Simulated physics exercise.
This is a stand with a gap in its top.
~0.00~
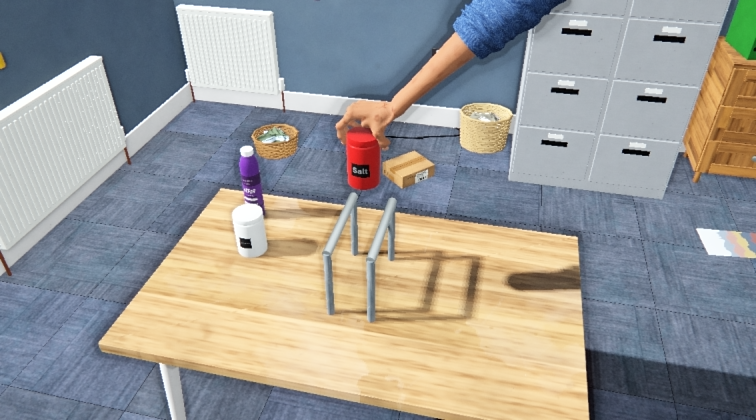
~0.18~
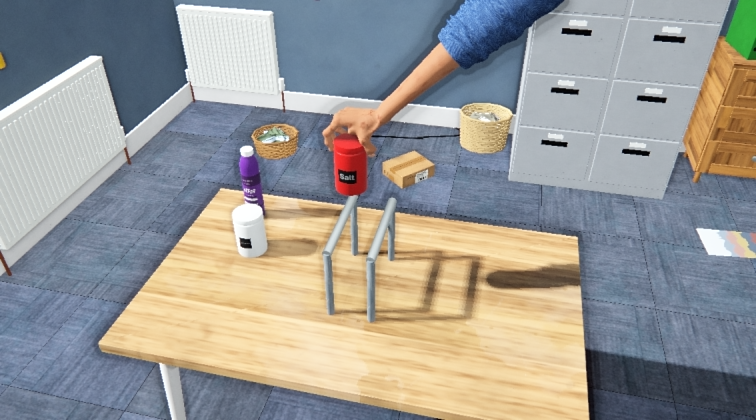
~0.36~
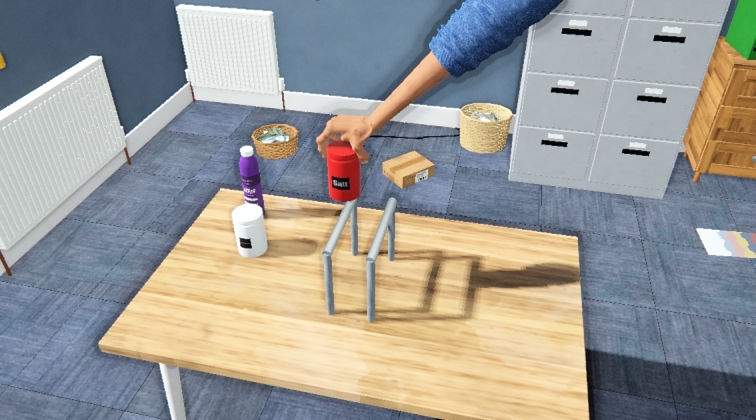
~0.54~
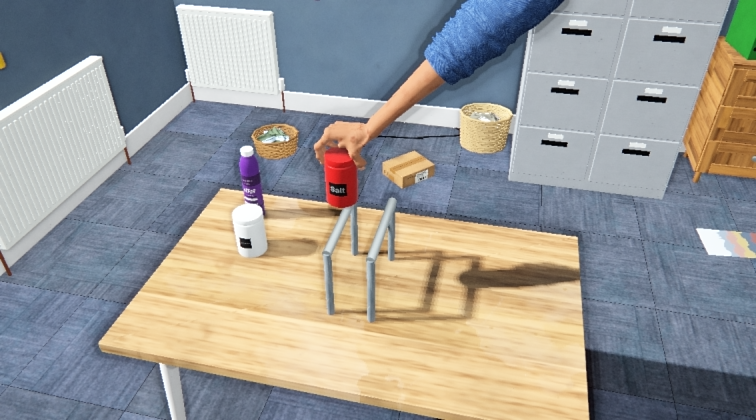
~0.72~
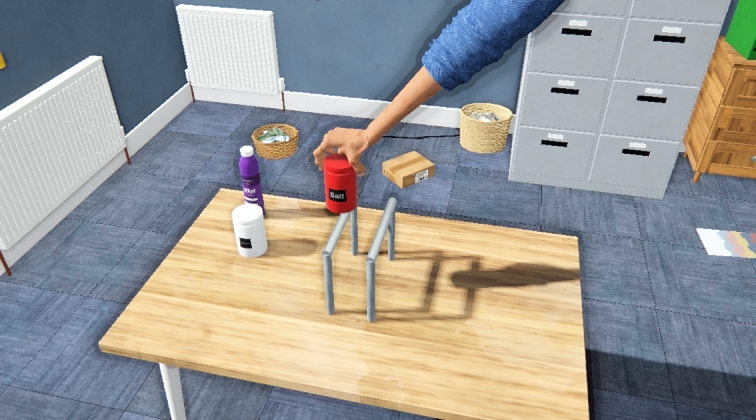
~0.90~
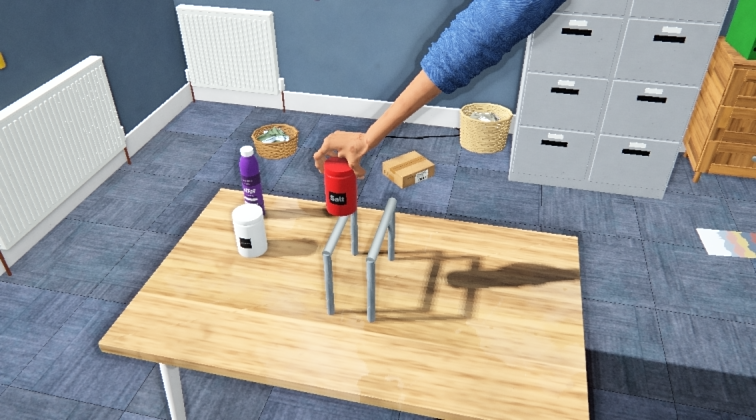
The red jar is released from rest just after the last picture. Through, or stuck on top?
The jar lodges.
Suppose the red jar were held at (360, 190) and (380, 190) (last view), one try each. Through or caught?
In the first case it goes down the gap; in the second case it stays on top.
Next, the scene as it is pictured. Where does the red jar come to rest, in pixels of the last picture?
Around (367, 216).
After 1.20 s, red jar tipped 7° from how it was near (345, 200).
After 1.40 s, red jar tipped 61° from how it was near (366, 214).
At rest (1.9 s), tipped over on the stand or table, red jar; the other 2 in place. Seen from the same camera at the end, red jar near (367, 216). The jar stays on top.
